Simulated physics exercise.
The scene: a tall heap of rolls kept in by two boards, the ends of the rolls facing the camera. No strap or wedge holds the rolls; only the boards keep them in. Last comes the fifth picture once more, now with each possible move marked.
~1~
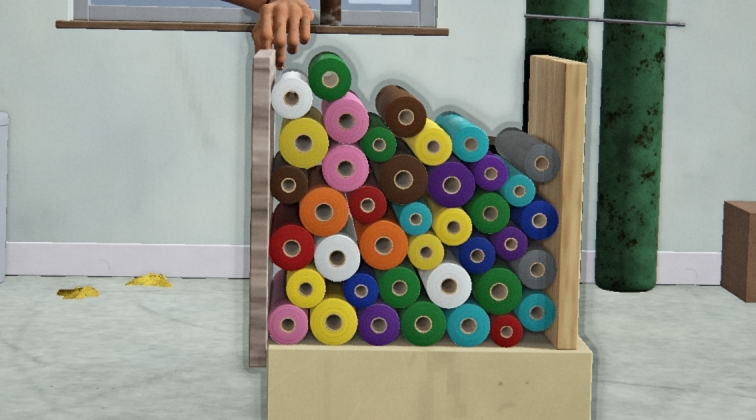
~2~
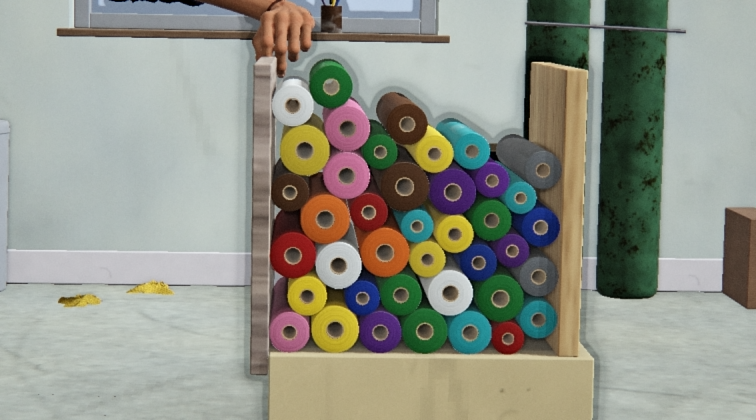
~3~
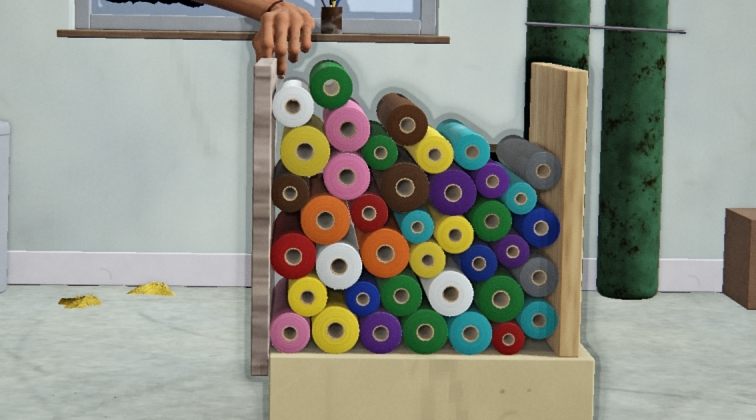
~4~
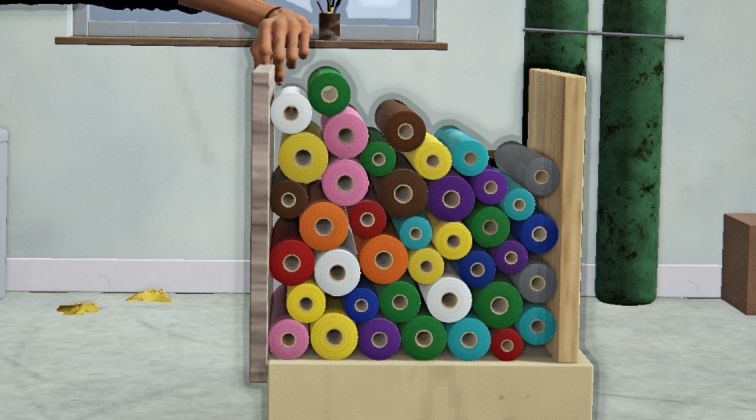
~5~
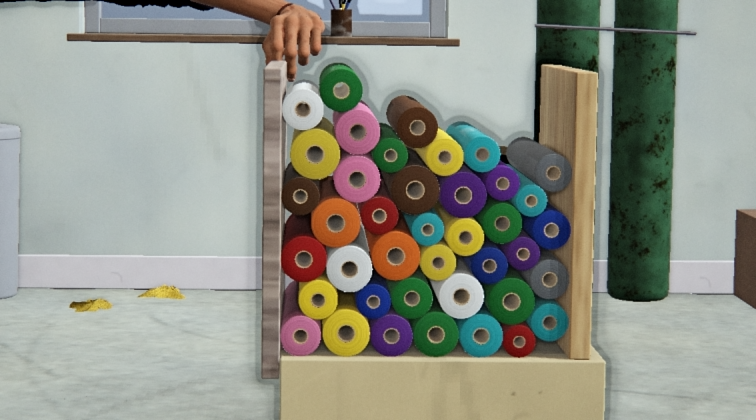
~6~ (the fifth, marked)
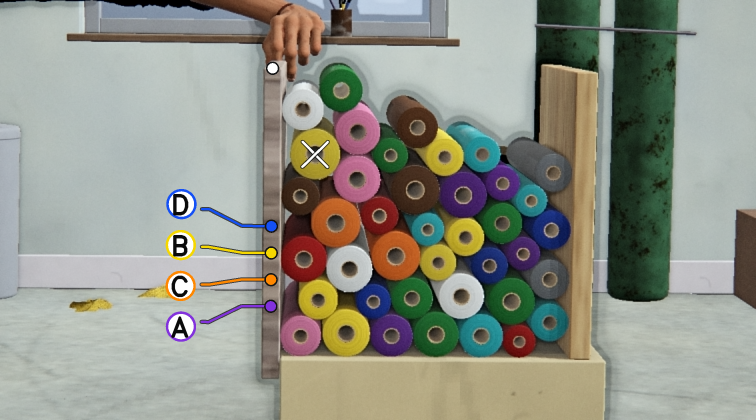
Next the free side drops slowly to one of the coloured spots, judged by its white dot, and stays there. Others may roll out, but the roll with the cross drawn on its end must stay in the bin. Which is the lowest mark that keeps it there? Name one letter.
The answer is mark D.
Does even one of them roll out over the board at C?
Yes.
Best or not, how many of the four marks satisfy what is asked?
The number is one.
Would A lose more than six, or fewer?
It loses more than six.
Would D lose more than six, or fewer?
Fewer than six.
On the marked copy, A at (271, 306); B at (271, 253); C at (271, 280); D at (272, 226); the cross at (315, 155); the white dot at (273, 68).
Following D. Soon after the start, top of the board (281, 138).
Later, top of the board (281, 218).
In the end, top of the board (280, 225), two out over the board, the crossed one still inside.
As for the rest, A lets the crossed one out; B lets the crossed one out; C lets the crossed one out.
